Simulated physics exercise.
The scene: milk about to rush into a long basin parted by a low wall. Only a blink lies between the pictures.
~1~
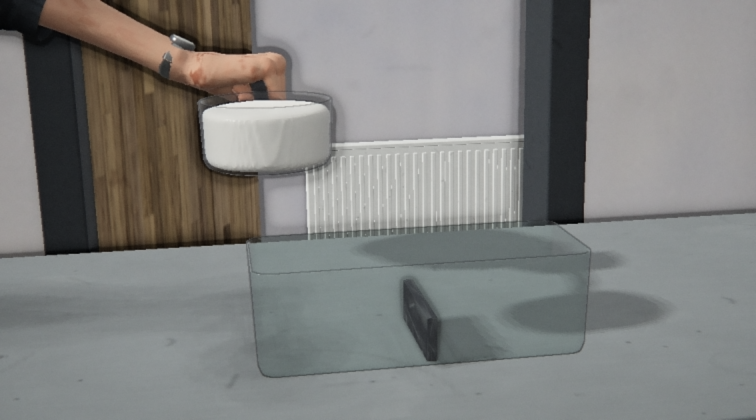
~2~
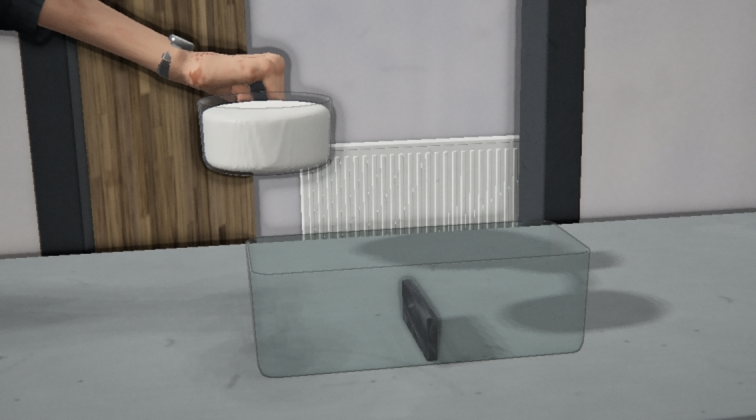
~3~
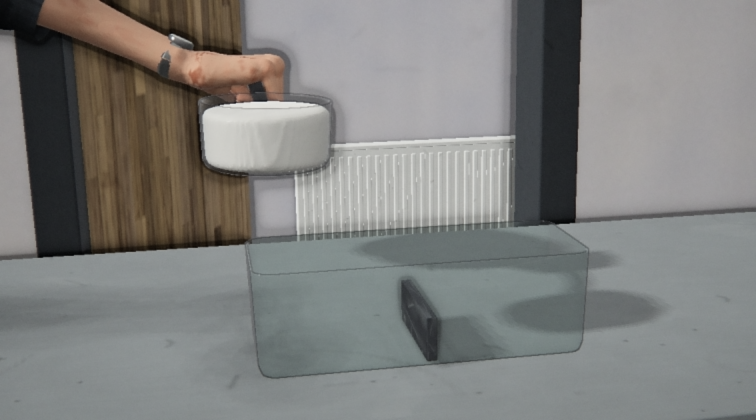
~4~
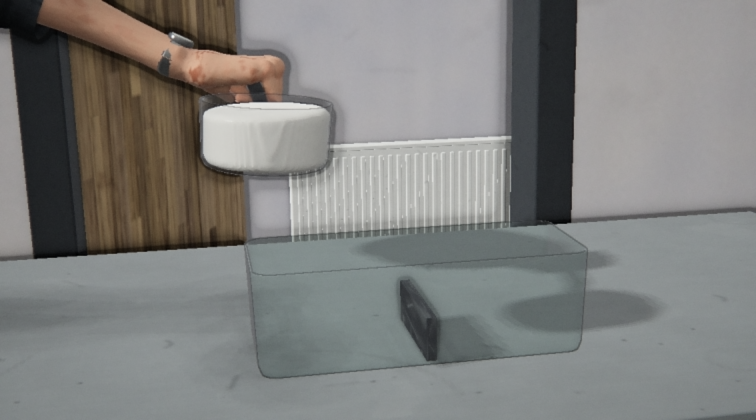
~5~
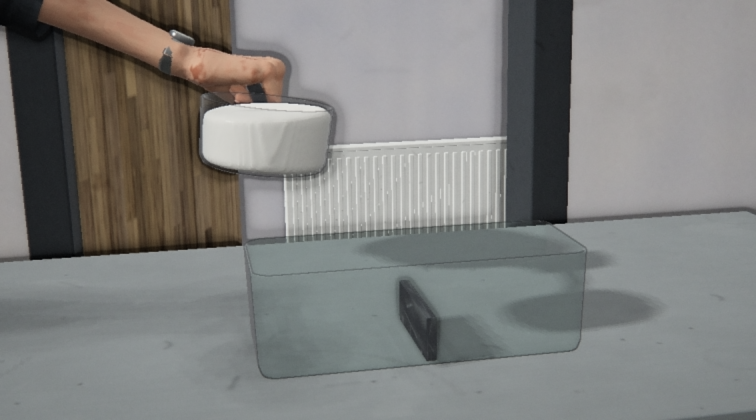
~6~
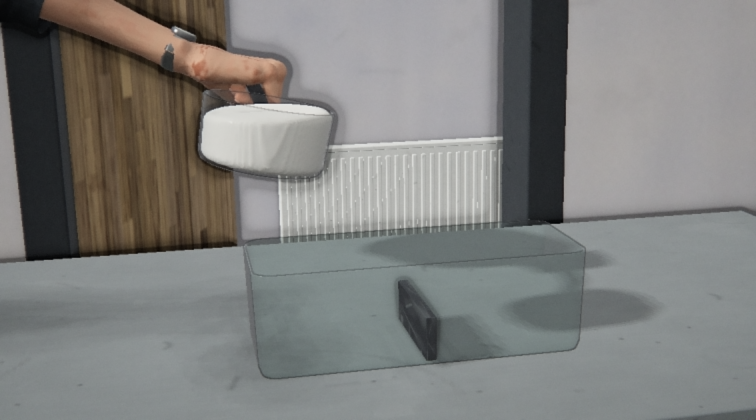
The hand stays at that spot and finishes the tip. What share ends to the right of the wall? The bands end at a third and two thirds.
It comes to not even a third.
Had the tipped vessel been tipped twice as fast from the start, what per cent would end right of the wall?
It comes to 5 per cent or so.
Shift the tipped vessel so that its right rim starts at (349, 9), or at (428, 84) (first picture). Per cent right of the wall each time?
First some 65, then 95 per cent.
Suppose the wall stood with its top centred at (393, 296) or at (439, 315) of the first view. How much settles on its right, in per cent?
First some 55, then 10 per cent.
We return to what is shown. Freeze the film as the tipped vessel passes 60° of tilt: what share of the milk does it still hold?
Some 55 per cent.
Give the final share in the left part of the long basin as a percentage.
Some 80 per cent.
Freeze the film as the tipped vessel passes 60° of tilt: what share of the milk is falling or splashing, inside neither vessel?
Roughly 30 in a hundred.
A moment on, the tilt is 60° and 55 per cent is still to pour, 15 is left of the wall and 1 right of it.
Next, the tilt is 92° and 11 per cent is still to pour, 64 is left of the wall and 16 right of it.
Then the tilt is 100° and 1 per cent is still to pour, 80 is left of the wall and 17 right of it.
Later the tilt is 100° and 0 per cent is still to pour, 82 is left of the wall and 17 right of it.
Finally, 82 per cent lies left of the wall, 17 right of it and 1 outside.
